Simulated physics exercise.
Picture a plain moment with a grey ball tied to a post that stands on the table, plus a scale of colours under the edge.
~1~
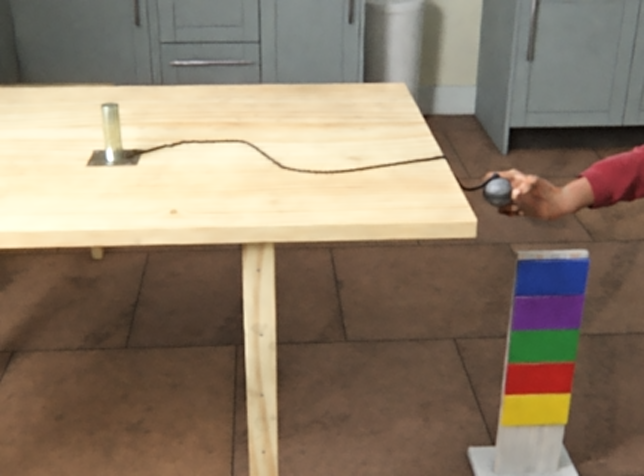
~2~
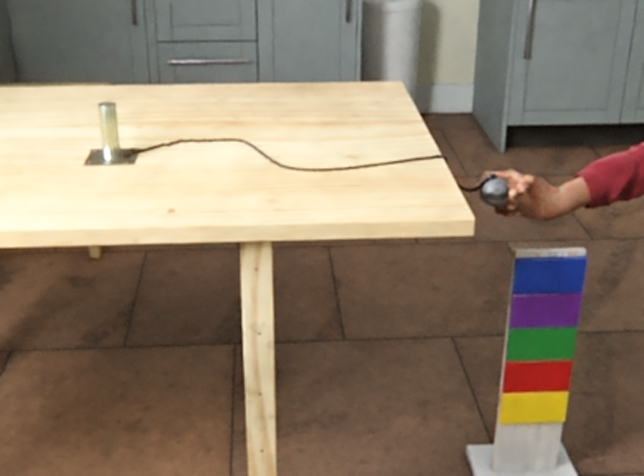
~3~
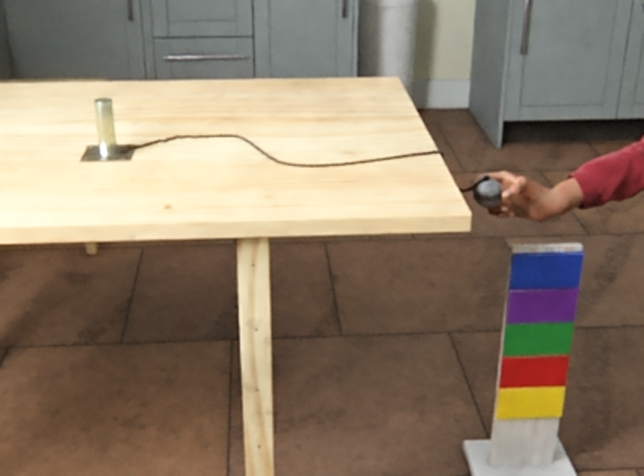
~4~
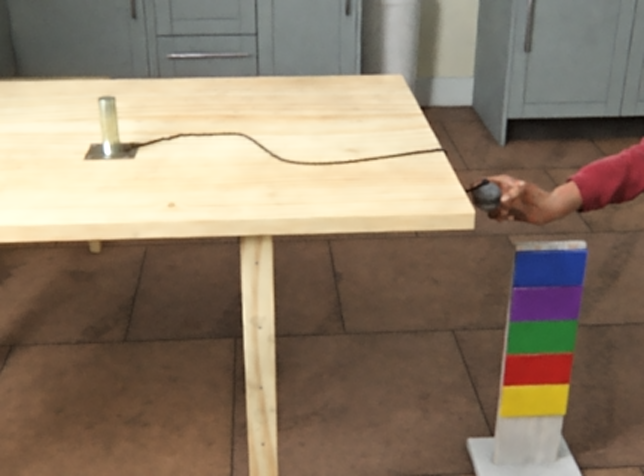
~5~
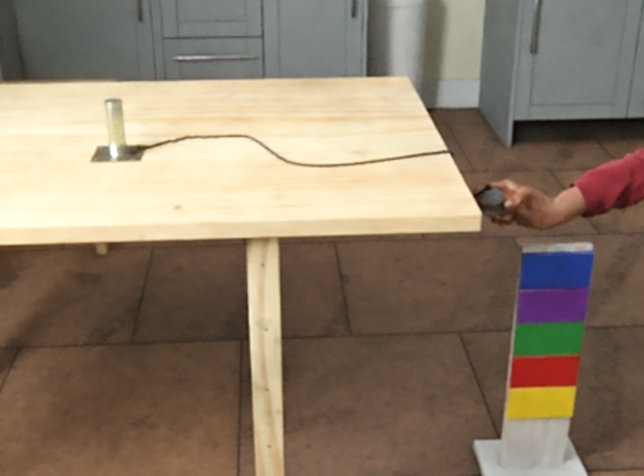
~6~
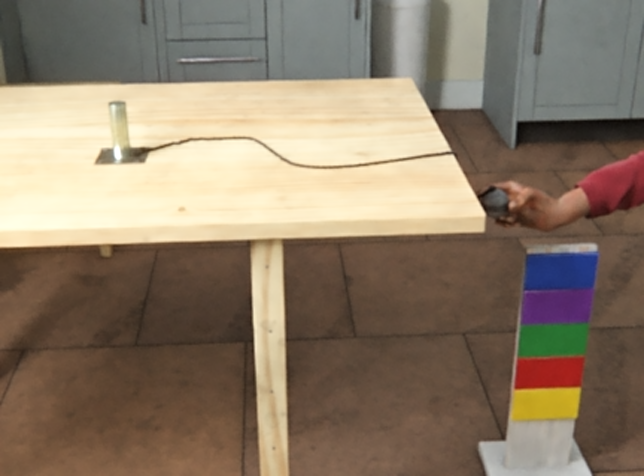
We see a hand holding a grey ball just off the right edge of a wooden table, joined by a dark cord to a short post, above a striped colour scale; the hand lowers the ball very slightly.
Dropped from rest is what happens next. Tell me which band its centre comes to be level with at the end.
Its centre comes to be level with the purple band.
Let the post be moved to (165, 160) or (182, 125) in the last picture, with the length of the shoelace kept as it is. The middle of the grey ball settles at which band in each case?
First try: Green; second try: Green.
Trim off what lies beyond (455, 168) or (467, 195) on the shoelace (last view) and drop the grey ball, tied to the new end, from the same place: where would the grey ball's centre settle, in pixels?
It would end up close to (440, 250), then close to (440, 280).
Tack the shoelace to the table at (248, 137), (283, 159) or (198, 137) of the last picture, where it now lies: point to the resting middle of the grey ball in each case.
Try one gives (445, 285), try two (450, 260), and try three (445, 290).
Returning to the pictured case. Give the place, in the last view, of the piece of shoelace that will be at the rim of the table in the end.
Go for the one at (377, 163).
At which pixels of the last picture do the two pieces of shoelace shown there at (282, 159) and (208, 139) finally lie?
I'd put the first at about (347, 147) and the other at about (231, 151).
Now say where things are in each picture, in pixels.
In the first picture, grey ball (498, 191); blue (553, 279); purple (548, 313); green (544, 347); red (540, 379); yellow (536, 411).
In the second picture, grey ball (495, 192); shoelace through (163, 145) (231, 140) (272, 161) (353, 168) (430, 158).
In the third picture, grey ball (488, 193).
In the fourth picture, grey ball (487, 197); shoelace through (163, 139) (231, 134) (272, 155) (353, 161) (431, 151).
In the fifth picture, grey ball (491, 202).
In the sixth picture, grey ball (495, 203); shoelace through (173, 143) (241, 138) (282, 159) (363, 165) (441, 154).
A little later, ball near (425, 301); level with purple.
Next, ball near (445, 296); level with purple.
When it is over, ball near (443, 301); level with purple. At purple.
